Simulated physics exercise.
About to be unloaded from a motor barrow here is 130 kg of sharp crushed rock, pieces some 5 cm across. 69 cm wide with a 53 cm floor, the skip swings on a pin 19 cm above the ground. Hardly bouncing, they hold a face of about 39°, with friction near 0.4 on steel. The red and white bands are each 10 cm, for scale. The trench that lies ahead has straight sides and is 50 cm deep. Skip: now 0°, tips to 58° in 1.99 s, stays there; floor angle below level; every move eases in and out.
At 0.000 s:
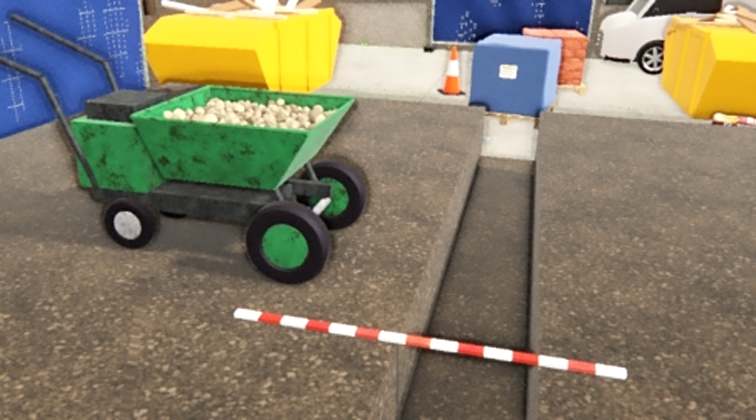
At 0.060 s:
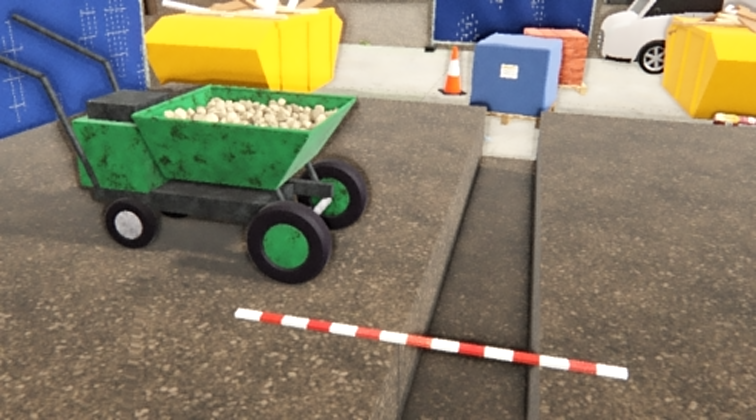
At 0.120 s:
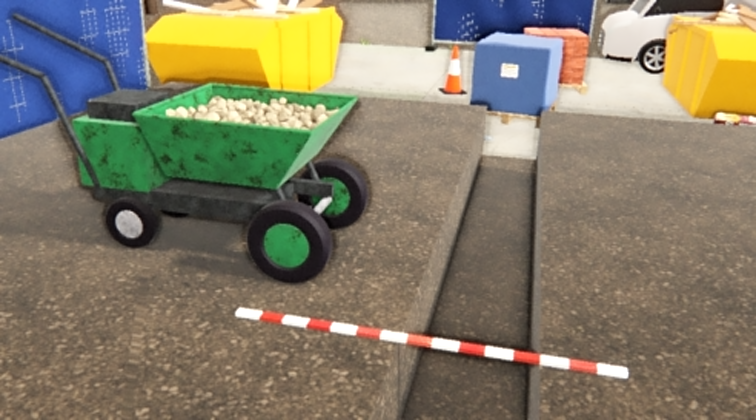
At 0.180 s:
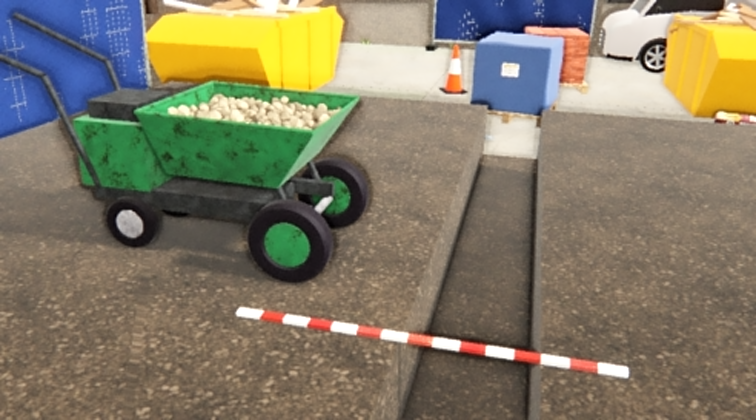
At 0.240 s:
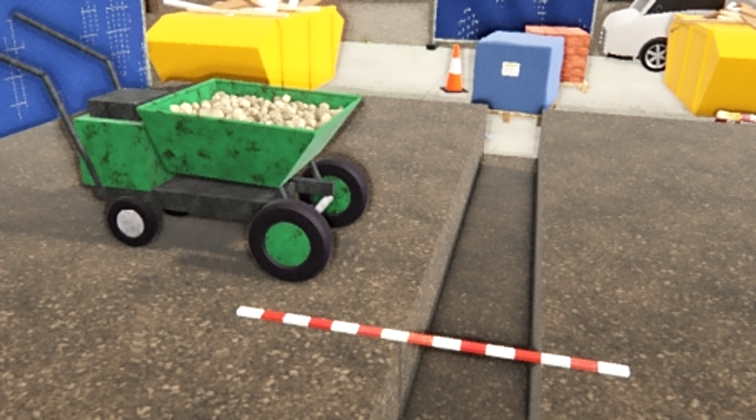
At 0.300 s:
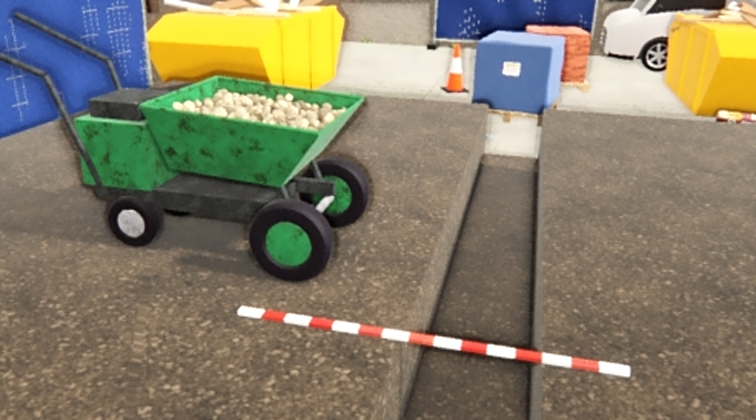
On a paved yard with yellow skips and an orange cone behind, a green motor barrow loaded with pale stones stands left of a straight trench, near a red and white striped pole, as its skip tilts up very slightly.
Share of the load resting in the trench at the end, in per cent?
15 per cent.
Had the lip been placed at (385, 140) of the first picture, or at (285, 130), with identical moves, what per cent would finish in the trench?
Near 10 then near 5 percent.
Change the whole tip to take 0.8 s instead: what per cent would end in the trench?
In that case, around 25%.
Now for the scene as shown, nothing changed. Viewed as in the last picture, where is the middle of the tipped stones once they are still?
About (460, 362).
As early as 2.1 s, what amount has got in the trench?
Some 0 per cent.
After 1.5 s the floor is at 49°; 100 % in the skip; the foremost stones are at (389, 174).
After 2.1 s the floor is at 58°; 99 % in the skip, 1 % in the trench; the foremost stones are at (470, 355).
After 2.4 s the floor is at 58°; 95 % in the skip, 1 % short of the trench, 4 % in the trench; the foremost stones are at (507, 377).
After 4.4 s the floor is at 58°; 85 % in the skip, 15 % in the trench; the foremost stones are at (522, 383).
